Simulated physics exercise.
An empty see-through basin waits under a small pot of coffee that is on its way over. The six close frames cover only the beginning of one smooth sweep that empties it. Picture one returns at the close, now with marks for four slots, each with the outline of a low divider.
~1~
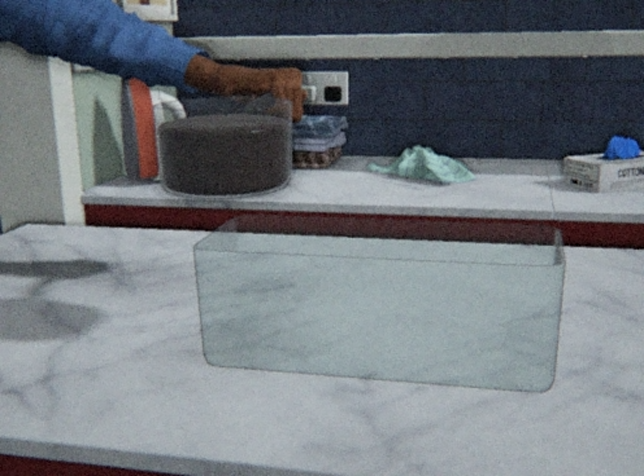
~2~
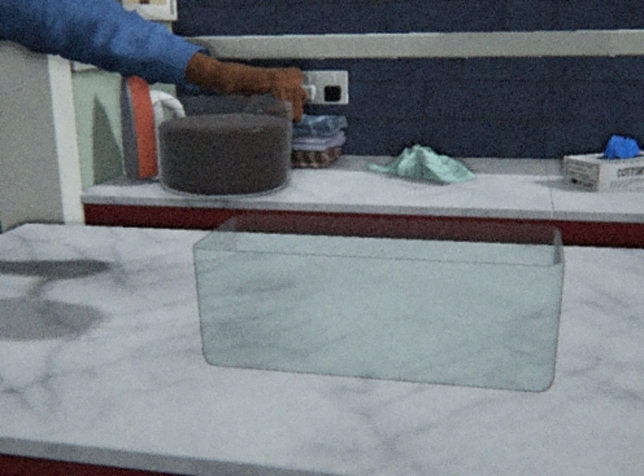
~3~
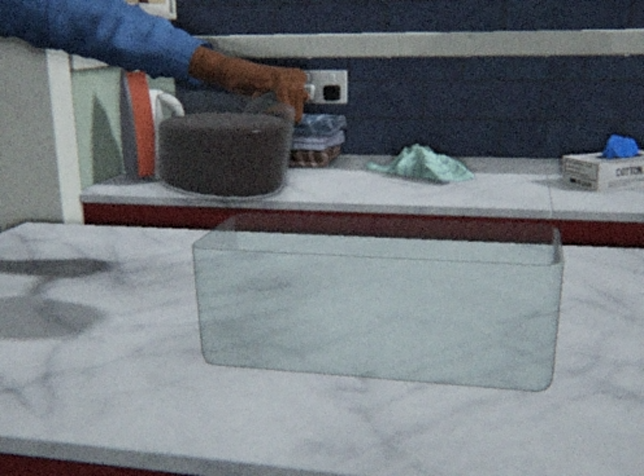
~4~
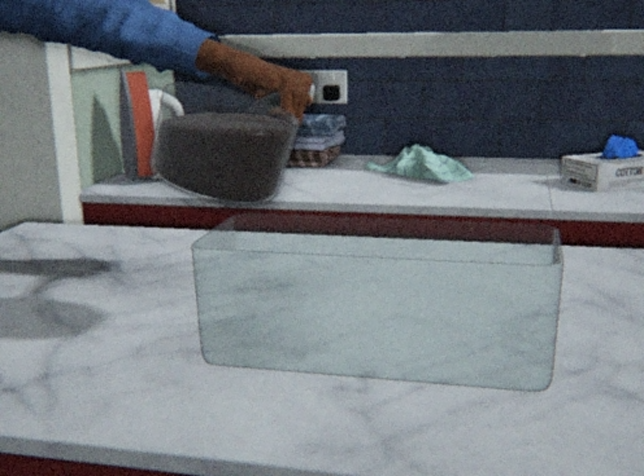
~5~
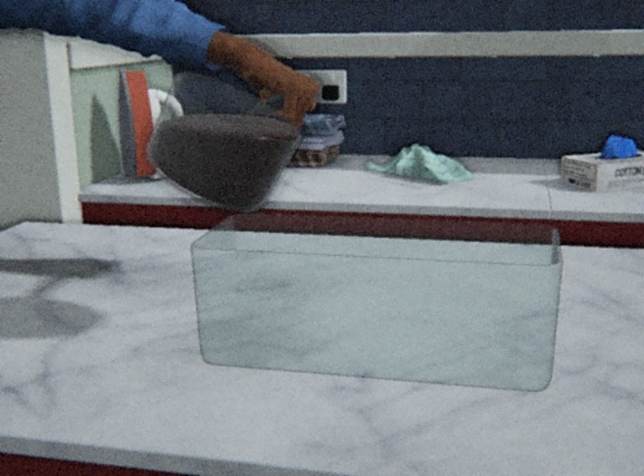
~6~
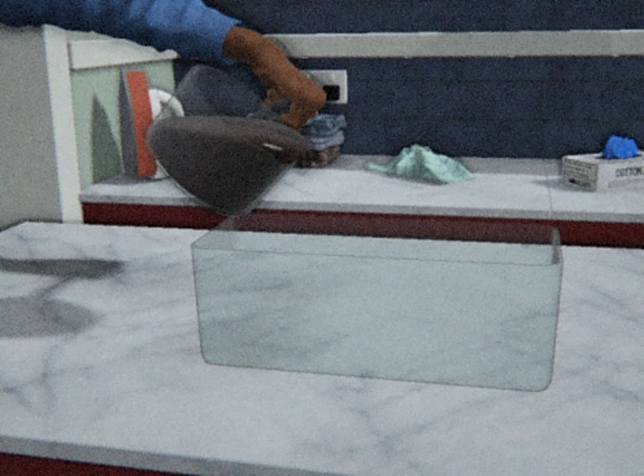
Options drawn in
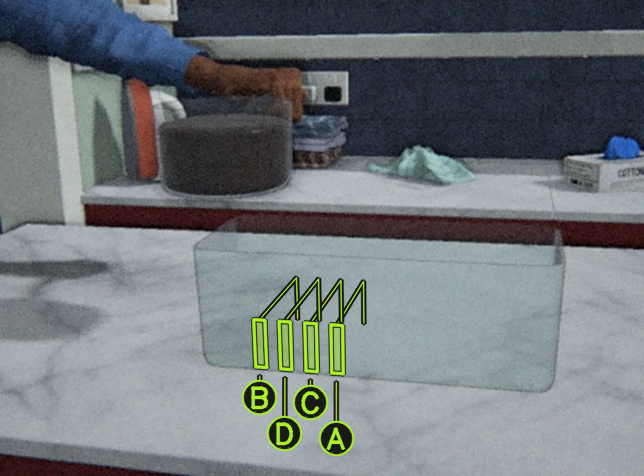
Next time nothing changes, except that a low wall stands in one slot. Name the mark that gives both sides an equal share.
The best slot is C.
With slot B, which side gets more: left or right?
The right one.
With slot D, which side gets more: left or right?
The right side.
In lime, A at (336, 382); B at (259, 375); C at (310, 380); D at (284, 377).
For slot A, about 73 % ends left of the wall and 24 % right of it; 3 % is lost outside.
For slot B, about 9 % ends left of the wall and 90 % right of it.
For slot C, about 46 % ends left of the wall and 53 % right of it.
For slot D, about 27 % ends left of the wall and 71 % right of it.
